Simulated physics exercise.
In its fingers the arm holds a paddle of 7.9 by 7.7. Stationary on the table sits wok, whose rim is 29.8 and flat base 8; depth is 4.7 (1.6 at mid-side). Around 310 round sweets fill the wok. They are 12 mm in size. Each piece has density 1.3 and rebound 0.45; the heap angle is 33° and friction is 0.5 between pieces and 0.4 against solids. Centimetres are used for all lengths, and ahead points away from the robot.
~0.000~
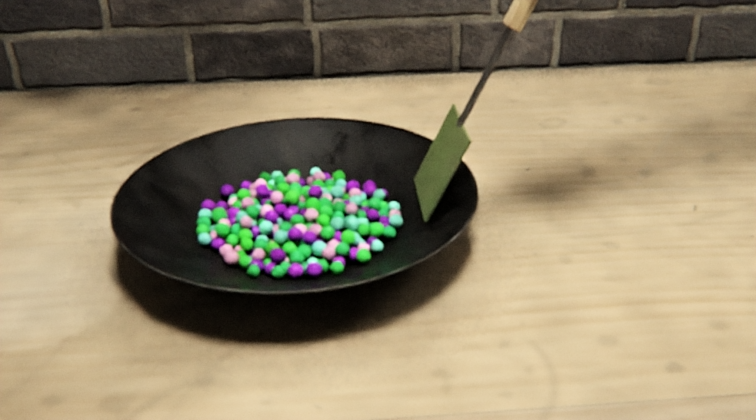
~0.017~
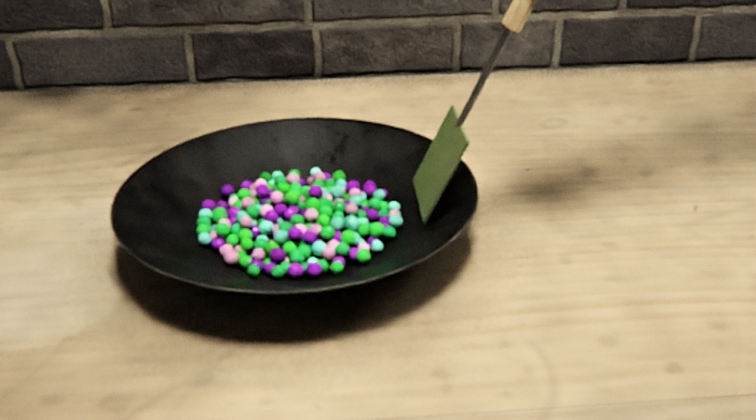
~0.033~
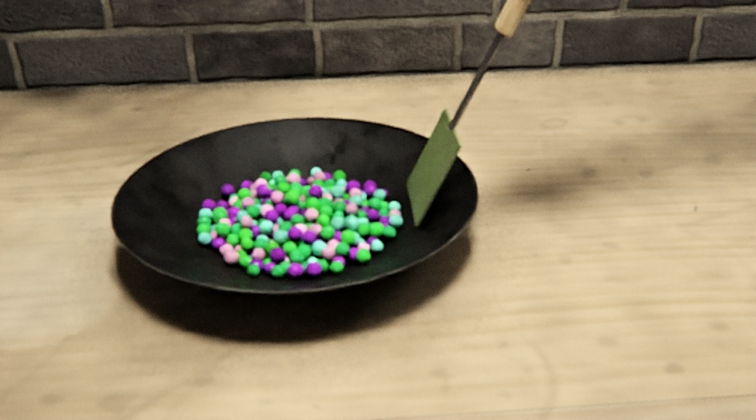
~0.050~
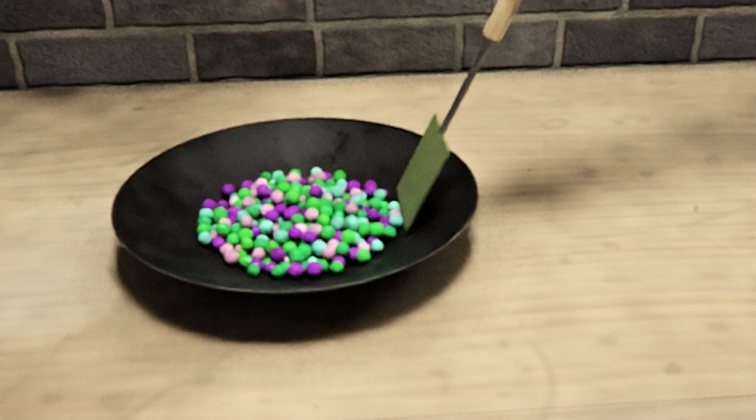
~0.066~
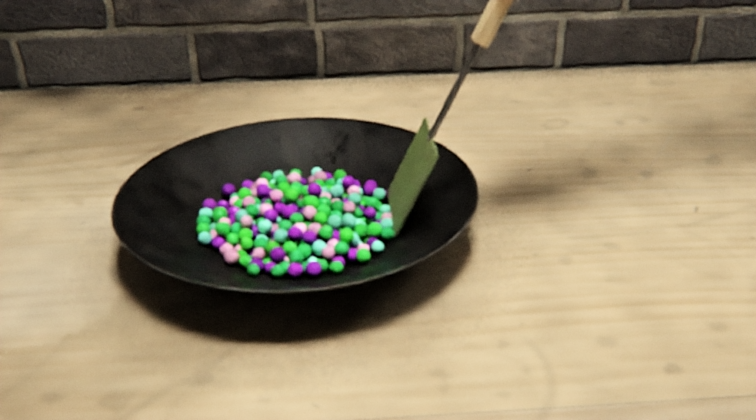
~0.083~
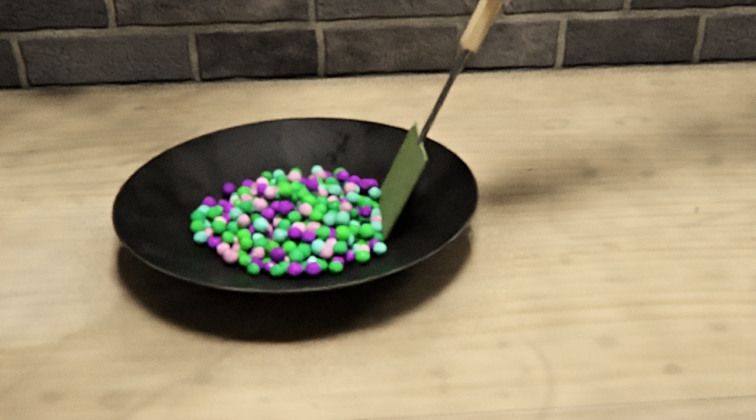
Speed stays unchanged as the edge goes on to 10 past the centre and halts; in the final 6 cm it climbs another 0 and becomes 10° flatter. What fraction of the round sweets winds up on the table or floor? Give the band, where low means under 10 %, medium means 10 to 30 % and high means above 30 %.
Band: Medium.
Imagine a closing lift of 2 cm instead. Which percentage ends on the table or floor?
Some 15 in a hundred.
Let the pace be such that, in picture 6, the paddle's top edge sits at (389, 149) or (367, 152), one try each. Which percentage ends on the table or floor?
Around 35 per cent, then around 50 per cent.
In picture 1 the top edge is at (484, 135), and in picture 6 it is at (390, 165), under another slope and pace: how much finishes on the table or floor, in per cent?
Close to 45 in a hundred.
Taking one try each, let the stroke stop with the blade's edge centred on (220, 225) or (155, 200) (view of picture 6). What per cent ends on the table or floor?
The two tries give near 5 and near 35 in a hundred.
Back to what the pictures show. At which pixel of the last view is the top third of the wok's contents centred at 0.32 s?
Centre: Approx. (172, 195) in the last view.
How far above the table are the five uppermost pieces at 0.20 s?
Height: Some 4 cm.
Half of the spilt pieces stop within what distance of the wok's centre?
Some 22 centimetres.
By 0.20 s, sloping 65°, highest piece 4 above the table; 309 in the wok.
By 0.32 s, sloping 62°, highest piece 6 above the table; 309 in the wok.
By 0.58 s, sloping 55°, highest piece 6 above the table; 252 in the wok, 57 on the table or floor.
By 1.63 s, sloping 55°, highest piece 6 above the table; 251 in the wok, 58 on the table or floor.
Final count, 251 in the wok, 58 on the table or floor. That is 19 % on the table or floor.
